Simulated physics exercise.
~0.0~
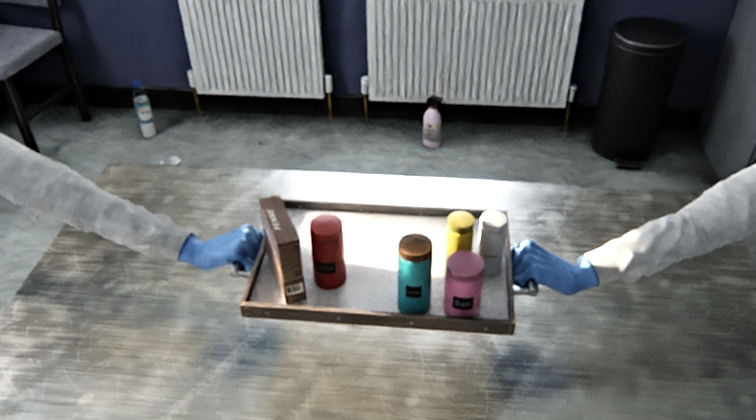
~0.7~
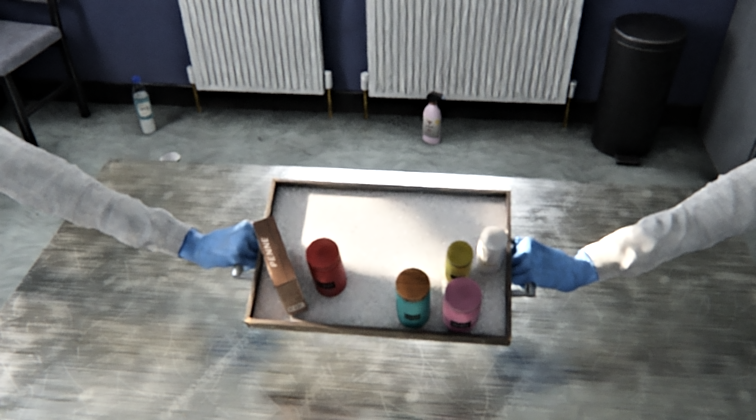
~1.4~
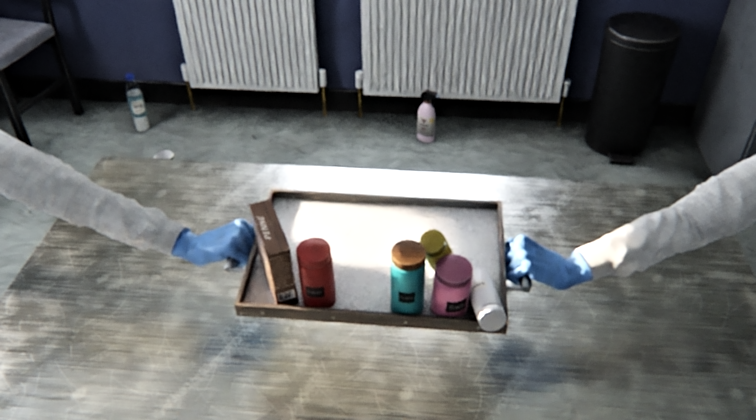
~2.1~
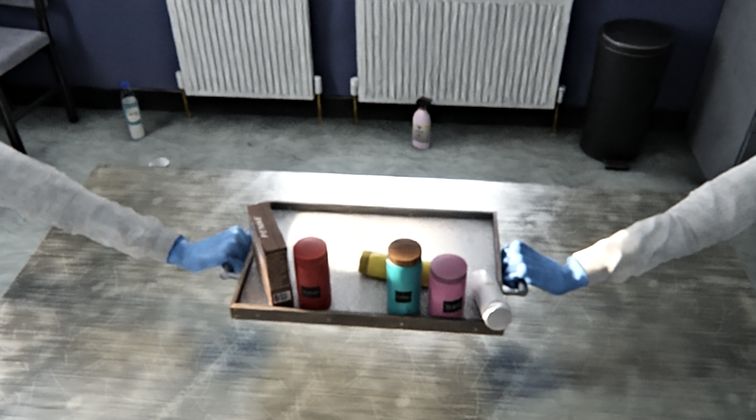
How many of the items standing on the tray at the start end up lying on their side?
Two of them end up on their side, the yellow shaker and the white shaker.
